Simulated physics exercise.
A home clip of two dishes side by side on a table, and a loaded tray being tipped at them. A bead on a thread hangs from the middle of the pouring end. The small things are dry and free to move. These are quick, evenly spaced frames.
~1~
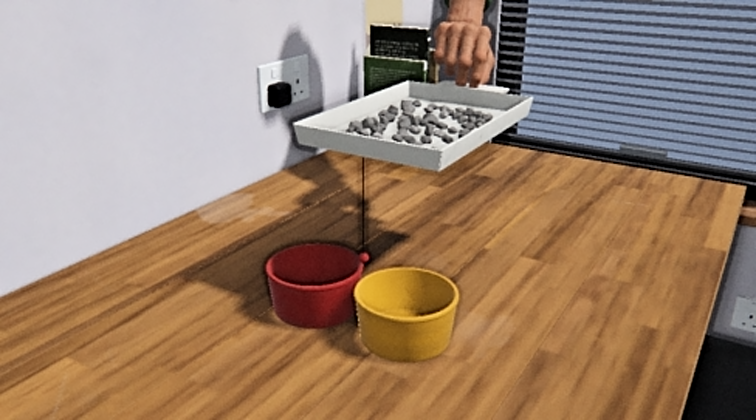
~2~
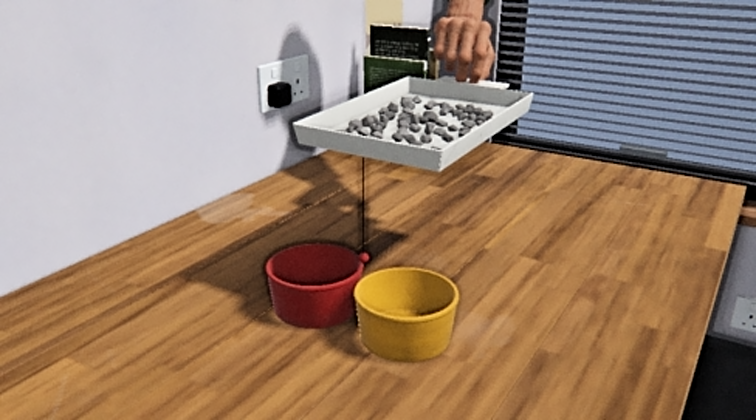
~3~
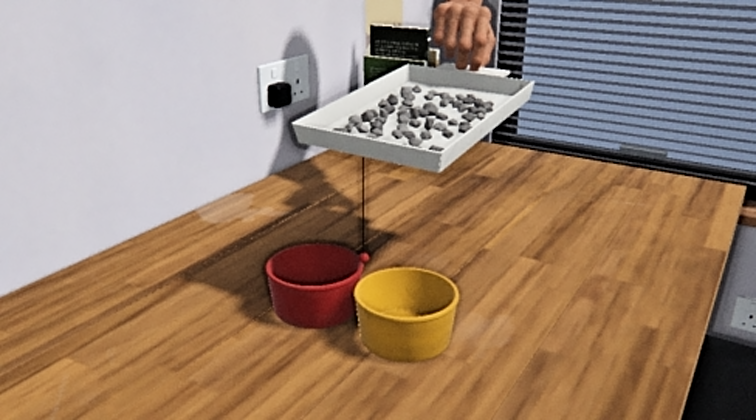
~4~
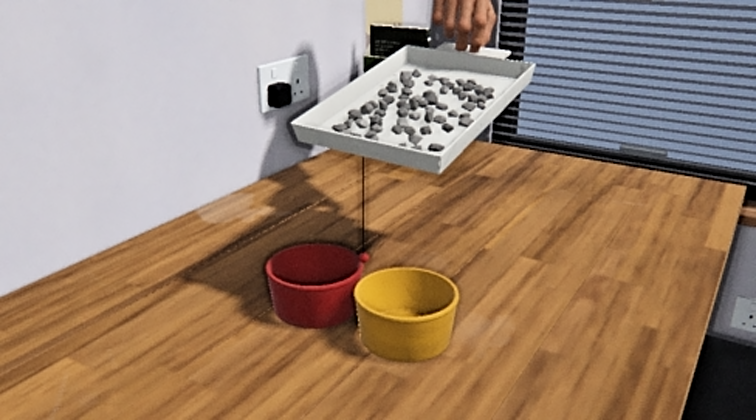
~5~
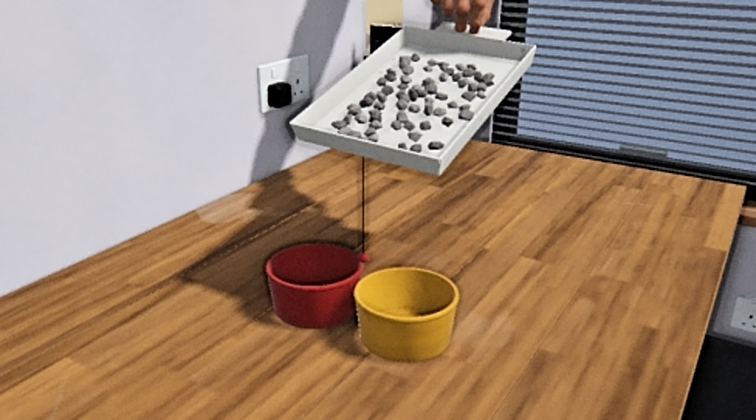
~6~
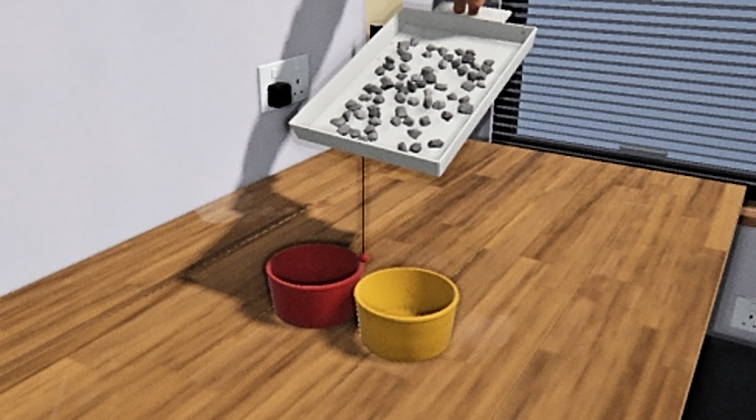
Above two dishes on a table, a hand steadily tilts a tray of gravel.
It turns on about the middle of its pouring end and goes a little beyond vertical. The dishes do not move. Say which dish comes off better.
It favours the right dish.
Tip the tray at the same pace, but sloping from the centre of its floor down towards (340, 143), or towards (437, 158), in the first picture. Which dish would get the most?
In turn: The left dish; the dish on the right.
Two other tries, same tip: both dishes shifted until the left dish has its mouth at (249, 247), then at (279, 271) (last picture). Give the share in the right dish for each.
Roughly 10 per cent, and 70 per cent.
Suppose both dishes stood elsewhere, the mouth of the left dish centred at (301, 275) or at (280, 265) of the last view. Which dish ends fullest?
The first try: The right one. The second: The right-hand dish.
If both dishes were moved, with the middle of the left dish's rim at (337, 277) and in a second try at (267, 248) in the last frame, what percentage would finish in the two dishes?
First some 70, then 10 per cent.
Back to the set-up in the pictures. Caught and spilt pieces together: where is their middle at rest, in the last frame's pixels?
At about (379, 357).
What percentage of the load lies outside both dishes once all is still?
Roughly 60 in a hundred.
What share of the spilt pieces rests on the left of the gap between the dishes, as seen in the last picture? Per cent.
About 60 per cent.
Shortly afterwards, tray tipped steeply; all but a few on the tray; a little in the air.
Next, tray tipped past a quarter turn; near a third on the tray; near a quarter in the right dish; near a third outside both; a little in the air.
Some moments later, tray tipped past a quarter turn; near half in the right dish; only a few in the left dish; near half outside both.
In the end, tray tipped past a quarter turn; near half in the right dish; only a few in the left dish; near half outside both.
